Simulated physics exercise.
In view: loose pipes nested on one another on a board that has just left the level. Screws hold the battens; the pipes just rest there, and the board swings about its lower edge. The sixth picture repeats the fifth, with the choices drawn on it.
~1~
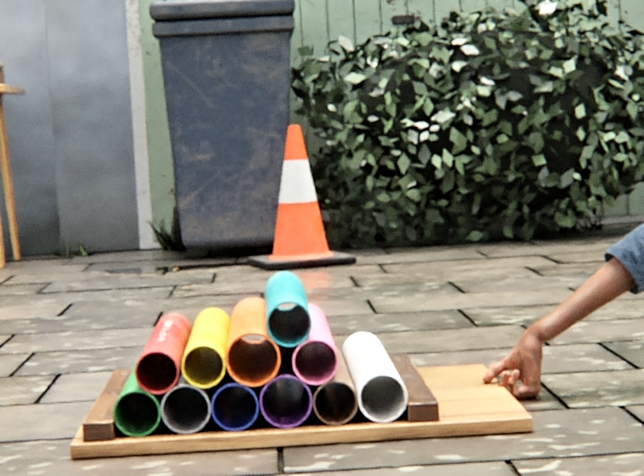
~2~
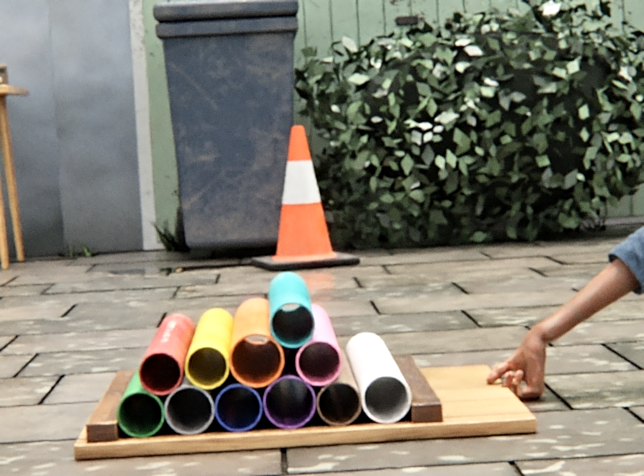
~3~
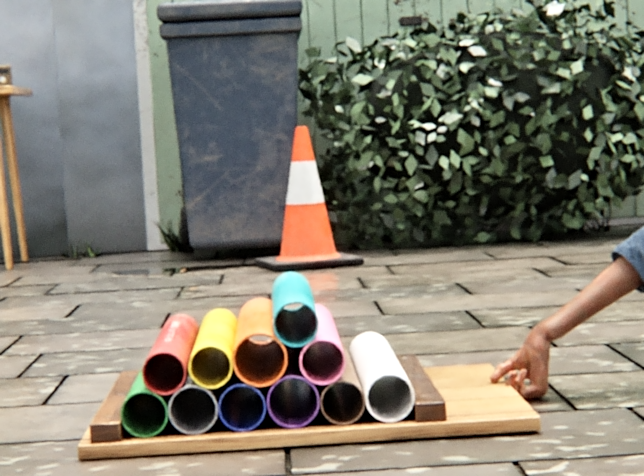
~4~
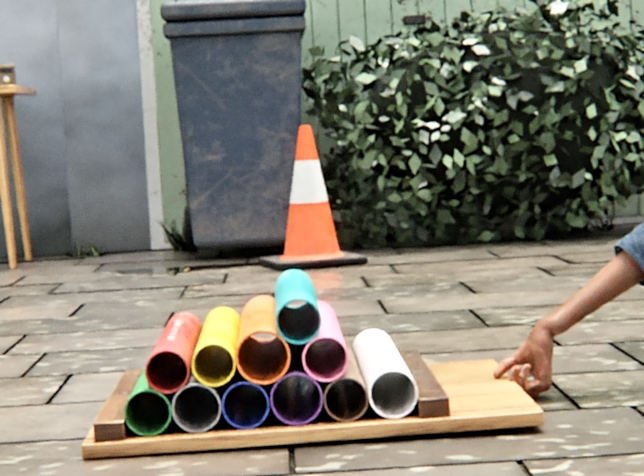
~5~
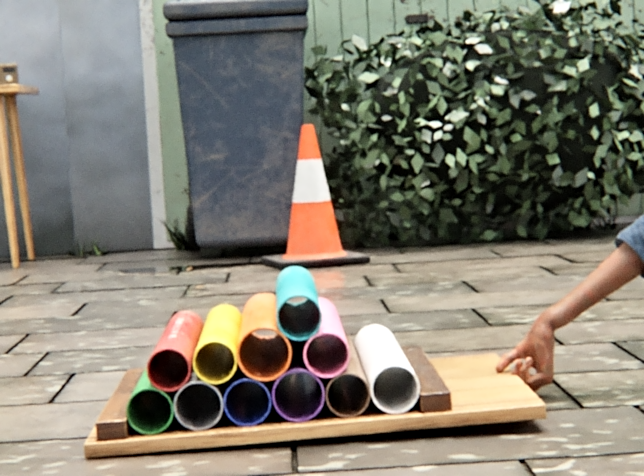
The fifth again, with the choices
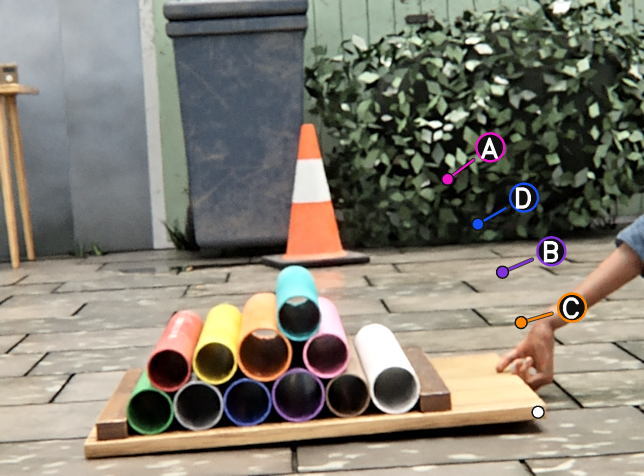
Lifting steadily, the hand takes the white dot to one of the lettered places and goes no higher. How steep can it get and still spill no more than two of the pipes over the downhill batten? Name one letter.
Stop at B.
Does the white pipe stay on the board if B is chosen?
Yes, with B.
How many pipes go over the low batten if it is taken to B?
The count is none.
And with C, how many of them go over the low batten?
It comes to none.
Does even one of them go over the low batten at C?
No, at C.
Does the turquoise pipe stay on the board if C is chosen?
Yes.
On the marked copy, A at (448, 179); B at (502, 272); C at (521, 323); D at (478, 224); the white dot at (538, 412).
With B. Early on, board at 14°.
Further on, board at 20°.
At the end, board at 20°, none over the low batten.
As for the rest, A four over the low batten (orange, yellow, red, turquoise); C none over the low batten; D four over the low batten (orange, yellow, red, turquoise).
